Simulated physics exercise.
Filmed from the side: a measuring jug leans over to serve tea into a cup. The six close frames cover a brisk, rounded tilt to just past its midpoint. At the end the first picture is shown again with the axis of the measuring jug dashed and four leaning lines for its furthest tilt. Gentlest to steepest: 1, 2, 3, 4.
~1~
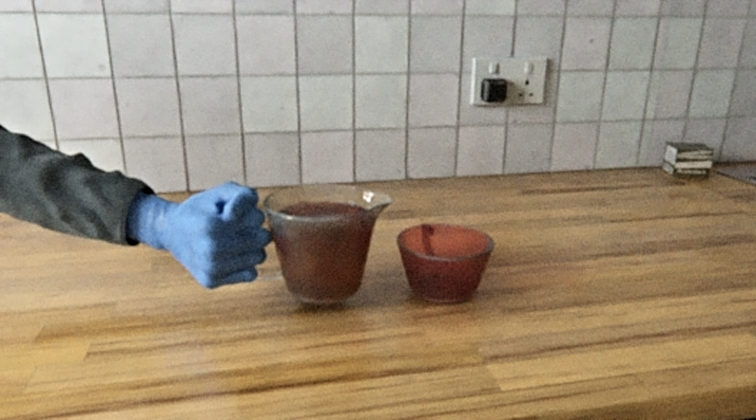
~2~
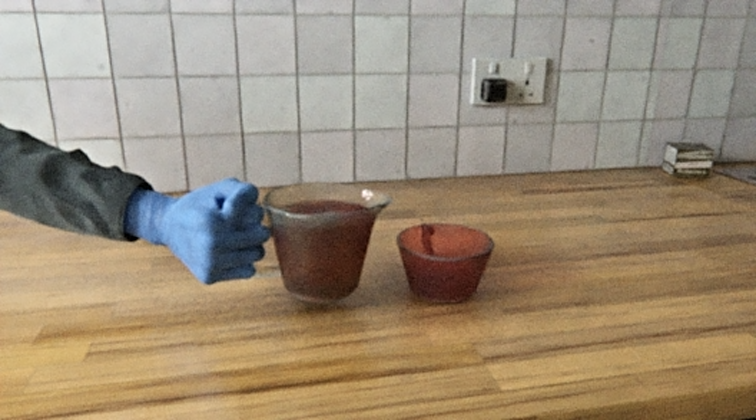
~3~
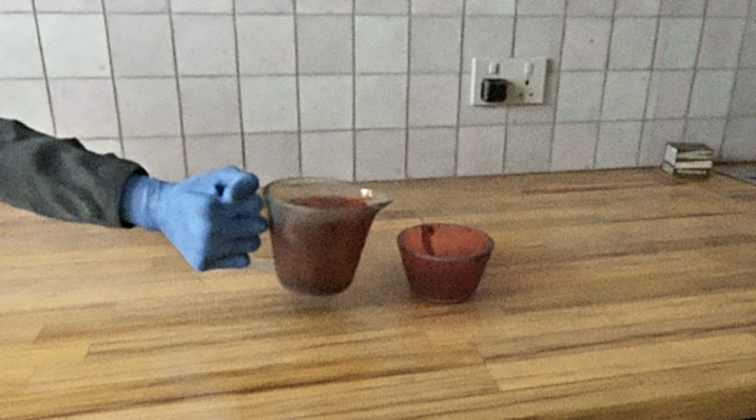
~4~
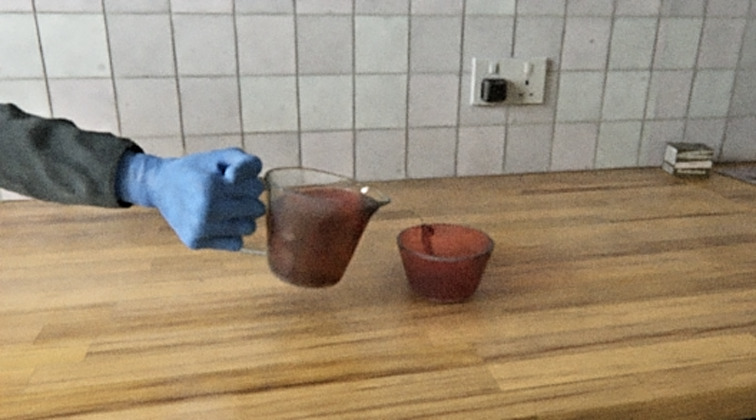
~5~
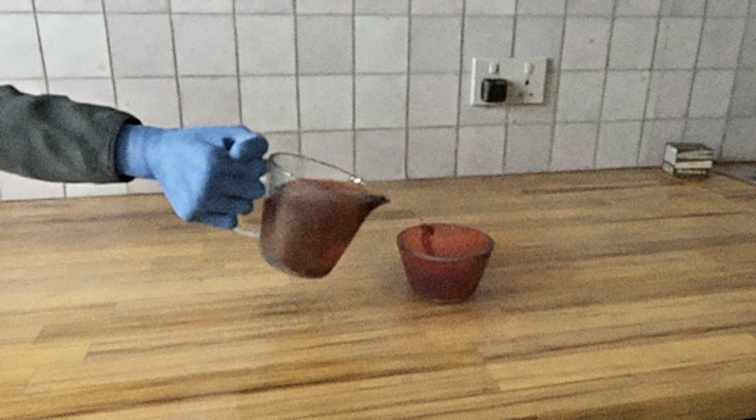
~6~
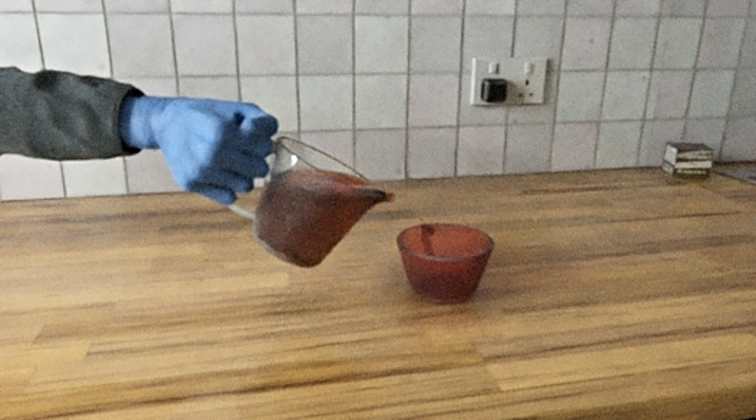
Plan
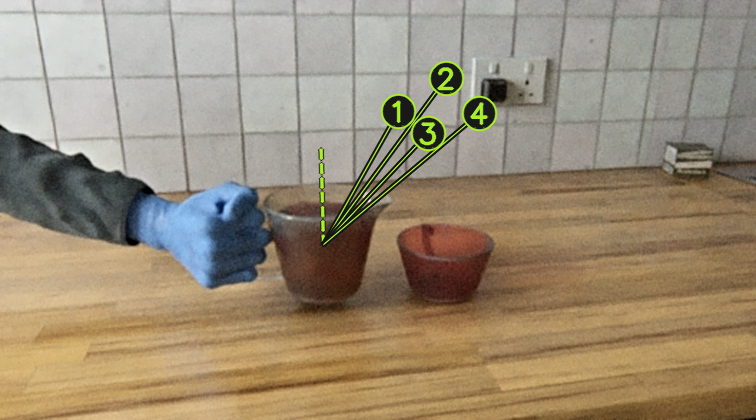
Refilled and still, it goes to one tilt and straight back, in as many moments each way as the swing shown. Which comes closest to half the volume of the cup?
Take 3.
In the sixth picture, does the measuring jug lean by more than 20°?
Yes, it does.
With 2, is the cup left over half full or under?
Under.
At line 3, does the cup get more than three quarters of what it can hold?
No, less.
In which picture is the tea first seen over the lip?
In picture 6.
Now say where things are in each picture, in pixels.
Upright, lip at (391, 199); rim of the cup round (445, 239); nothing has left yet, in the first picture.
Upright, lip at (390, 199); nothing has left yet, in the second picture.
Tipped about 6°, lip at (390, 199); nothing has left yet, in the third picture.
Tipped about 13°, lip at (390, 199); nothing has left yet, in the fourth picture.
Tipped about 21°, lip at (389, 199); nothing has left yet, in the fifth picture.
Tipped about 30°, lip at (389, 198); tea is over the lip, down to (389, 198), in the sixth picture.
On the marked copy, 1 at (390, 126); 2 at (435, 92); 3 at (416, 145); 4 at (466, 124).
For line 1, the cup ends with about 19 % of what it can hold.
For line 2, the cup ends with about 34 % of what it can hold.
For line 3, the cup ends with about 50 % of what it can hold.
For line 4, the cup ends with about 63 % of what it can hold; 5 % of the tea is spilt.
